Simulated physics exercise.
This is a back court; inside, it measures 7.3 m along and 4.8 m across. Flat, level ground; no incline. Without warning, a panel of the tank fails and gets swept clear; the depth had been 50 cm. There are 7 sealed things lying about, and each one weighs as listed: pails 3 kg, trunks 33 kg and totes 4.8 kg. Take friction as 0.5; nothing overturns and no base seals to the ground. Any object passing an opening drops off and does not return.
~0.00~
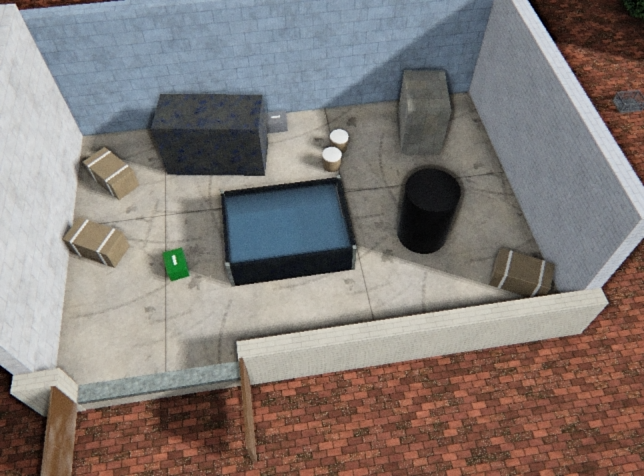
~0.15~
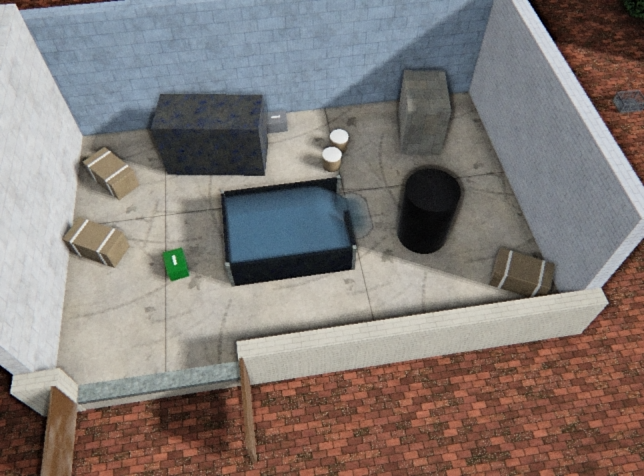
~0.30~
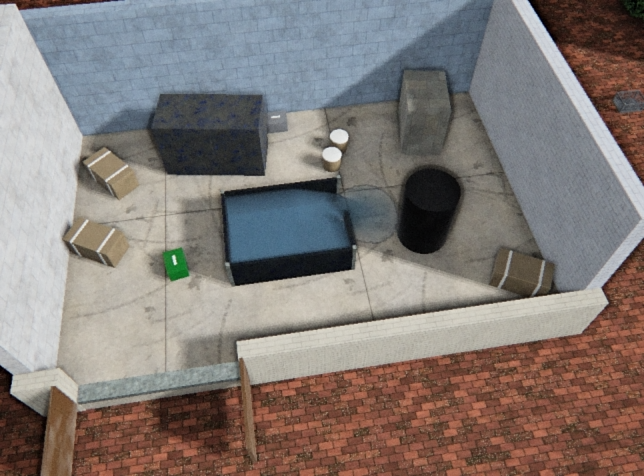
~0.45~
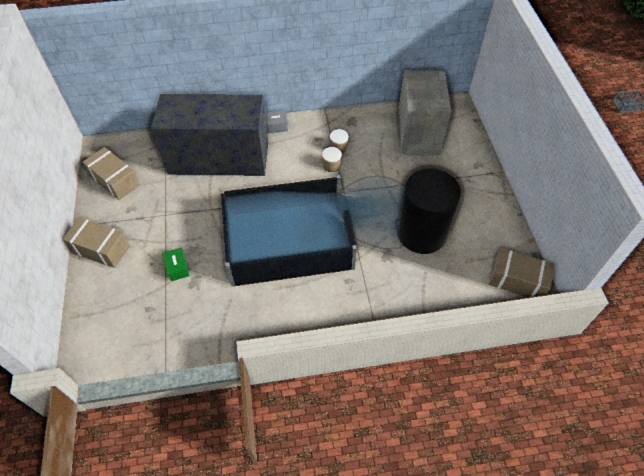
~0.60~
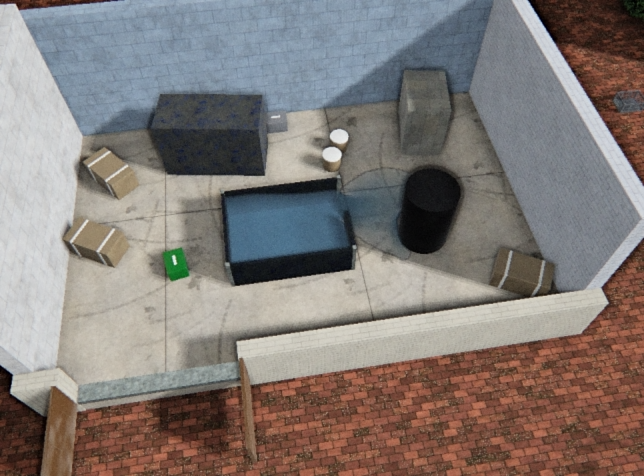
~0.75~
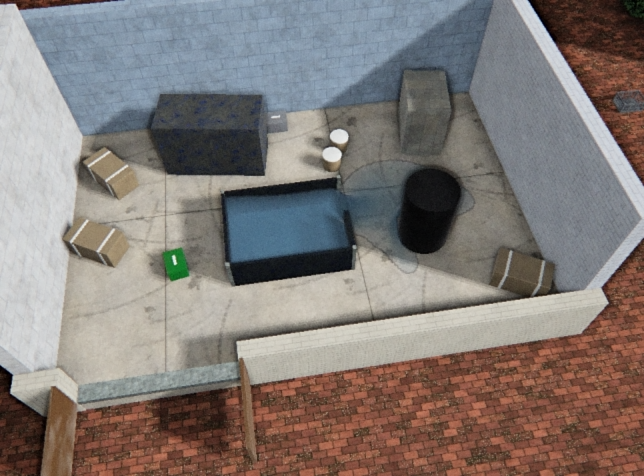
Water pours from the right side of a dark tank and spreads around a black cylinder.
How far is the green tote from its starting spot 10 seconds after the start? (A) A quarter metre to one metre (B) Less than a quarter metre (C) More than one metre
Option B: Less than a quarter metre.
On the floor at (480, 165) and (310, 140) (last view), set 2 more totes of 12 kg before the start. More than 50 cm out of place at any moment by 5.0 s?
Well, the first is higher and the second lower.
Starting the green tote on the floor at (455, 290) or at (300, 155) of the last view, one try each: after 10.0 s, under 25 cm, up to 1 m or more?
Try one, it is swept a long way; try two, it covers a moderate distance.
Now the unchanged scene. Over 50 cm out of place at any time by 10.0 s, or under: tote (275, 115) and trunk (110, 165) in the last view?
In sequence - crossed the line; stayed below the line.
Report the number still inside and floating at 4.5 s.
The number is 0.
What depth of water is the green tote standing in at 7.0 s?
Close to 0 centimetres.
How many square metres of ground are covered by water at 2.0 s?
Roughly 11.5 m2.
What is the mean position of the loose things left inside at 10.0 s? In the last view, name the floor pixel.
Mean position: Approximately (233, 205).
After 2.0 s the green tote is near (175, 260), 0.0 m from its start, aground; 0 of 7 are out; 0 afloat.
After 4.5 s the green tote is near (175, 260), 0.0 m from its start, aground; 0 of 7 are out; 0 afloat.
After 7.0 s the green tote is near (175, 260), 0.0 m from its start, aground; 0 of 7 are out; 1 afloat.
After 10.0 s the green tote is near (175, 260), 0.0 m from its start, aground; 0 of 7 are out; 0 afloat.
